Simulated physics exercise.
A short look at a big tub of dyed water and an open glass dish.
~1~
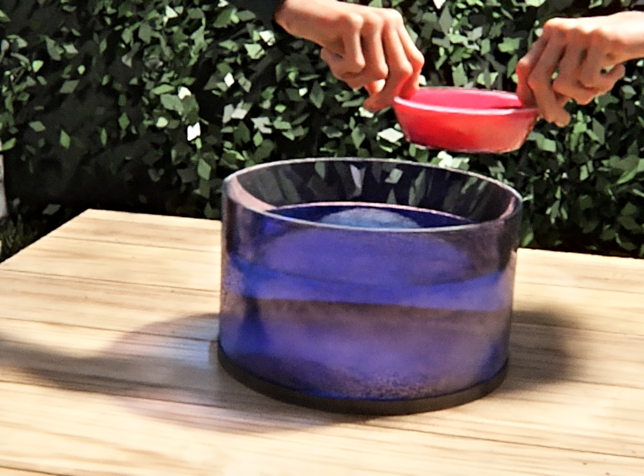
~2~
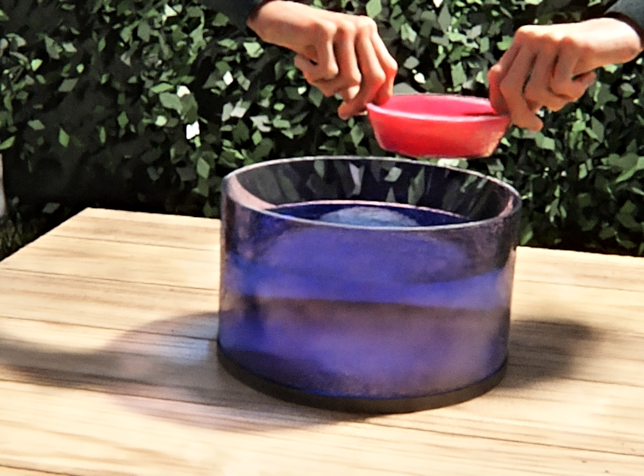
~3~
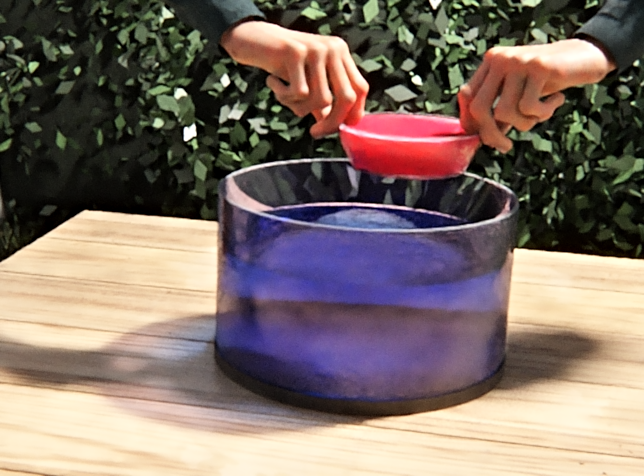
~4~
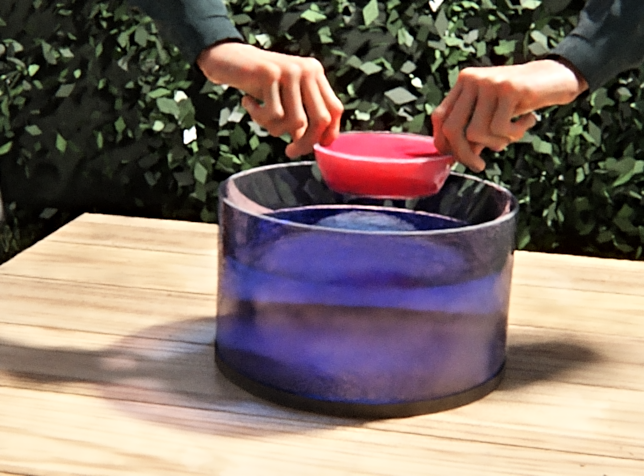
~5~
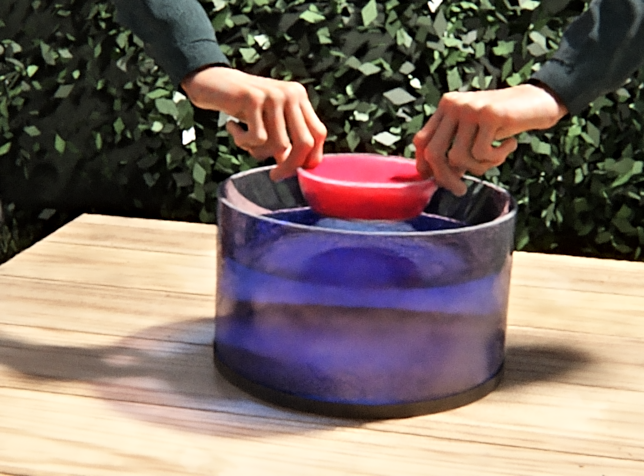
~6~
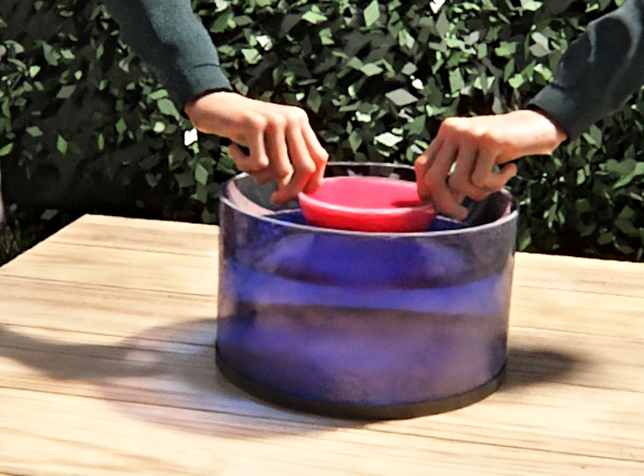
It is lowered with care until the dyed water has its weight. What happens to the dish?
Once free, it goes under.
Shortly, the dish dips into the dyed water.
Then, dyed water pours in over its rim.
At the finish, the dish lies on the bottom.
